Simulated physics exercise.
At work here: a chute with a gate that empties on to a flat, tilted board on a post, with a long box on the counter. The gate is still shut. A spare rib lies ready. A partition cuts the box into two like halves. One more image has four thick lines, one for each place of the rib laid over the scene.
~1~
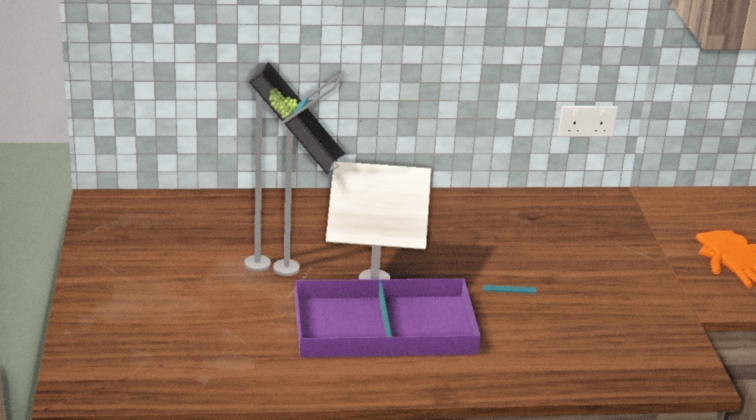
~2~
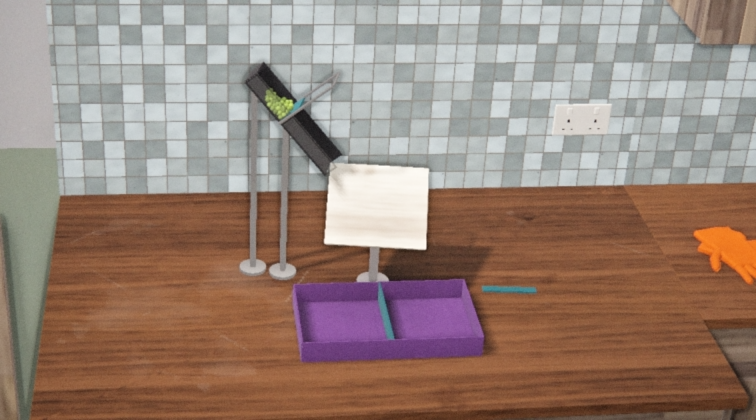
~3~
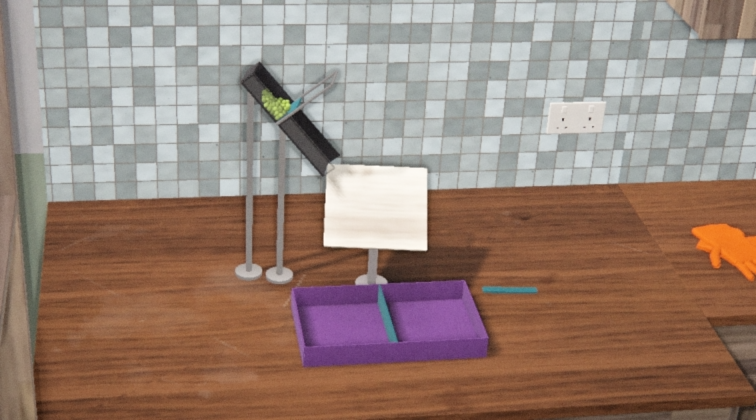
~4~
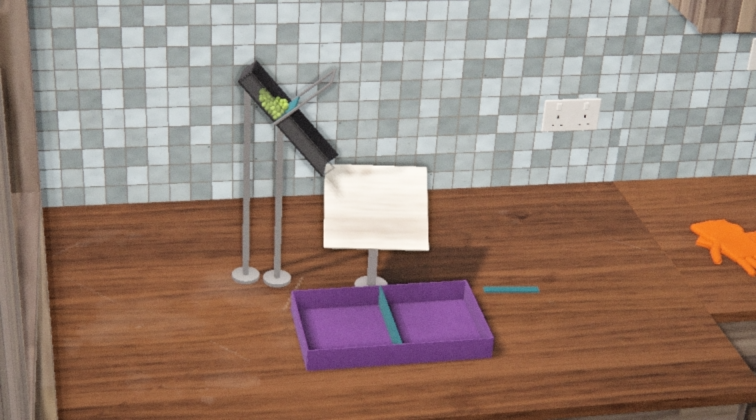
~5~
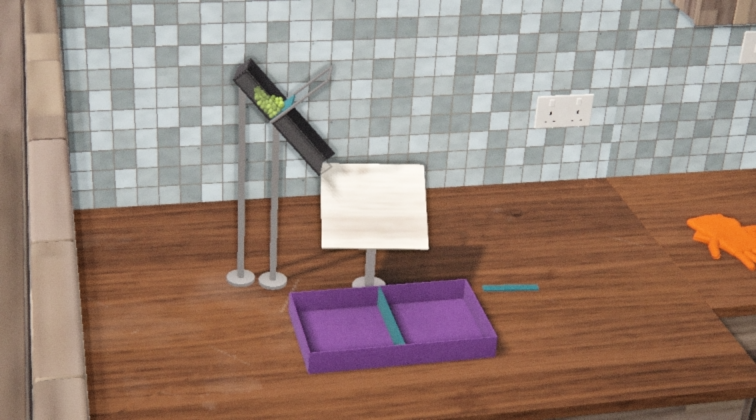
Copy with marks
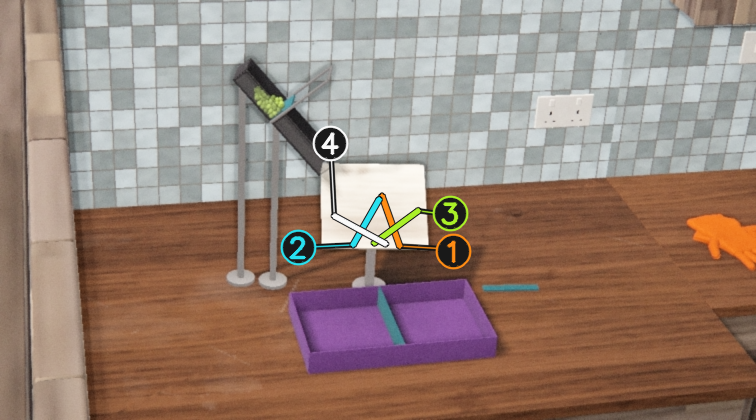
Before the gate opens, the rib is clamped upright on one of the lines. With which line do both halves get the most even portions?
1 is best.
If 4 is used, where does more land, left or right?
Right.
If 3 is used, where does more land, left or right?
The left half.
On the marked copy, line 1 from (382, 196) to (399, 246); line 2 from (379, 199) to (353, 244); line 3 from (418, 210) to (374, 242); line 4 from (334, 216) to (385, 243).
For line 1, of what is caught, about half in the left half, about half in the right.
For line 2, of what is caught, nearly all in the left half, a stray few in the right.
For line 3, of what is caught, nearly all in the left half, a stray few in the right.
For line 4, of what is caught, a stray few in the left half, nearly all in the right.
